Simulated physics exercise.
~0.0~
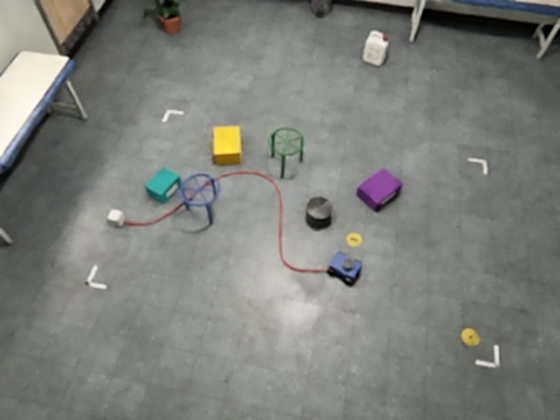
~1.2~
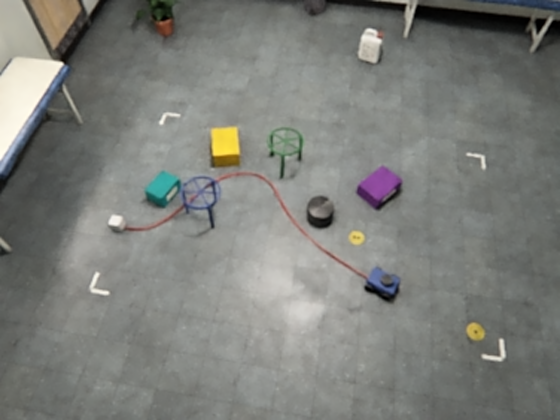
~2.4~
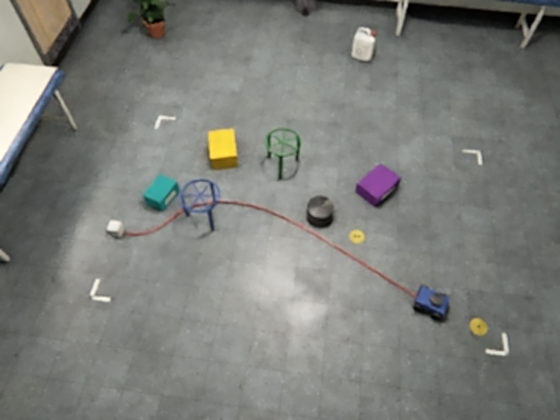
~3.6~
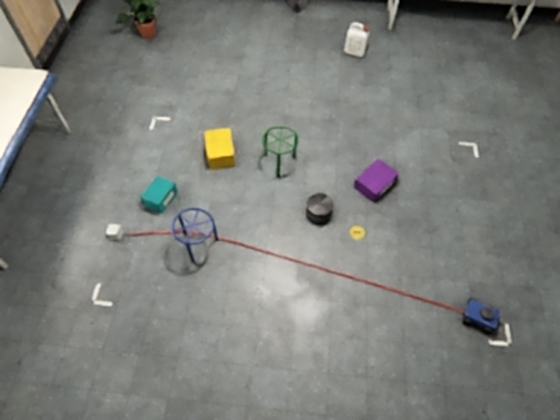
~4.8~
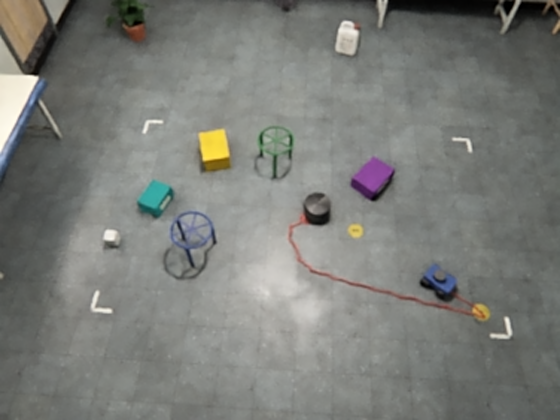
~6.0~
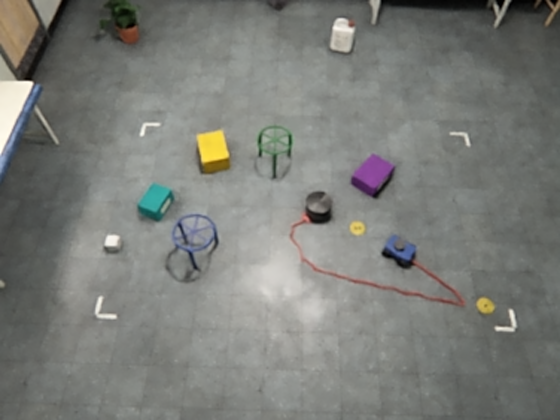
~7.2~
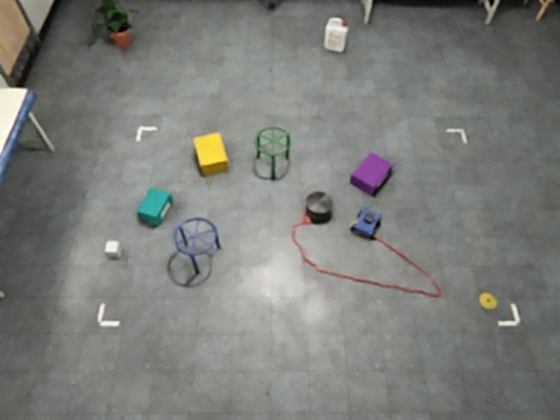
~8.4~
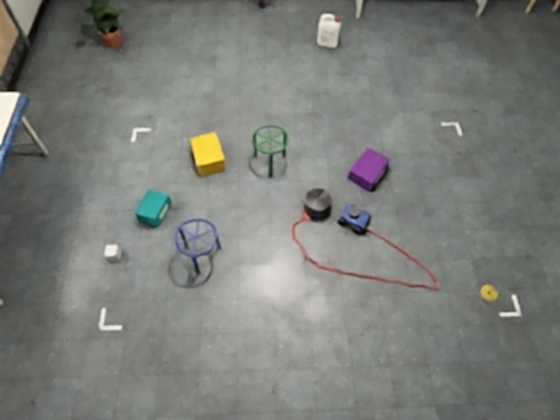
A blue cart pulls its red lead taut, shifts the blue stool, unplugs, and returns leftward.
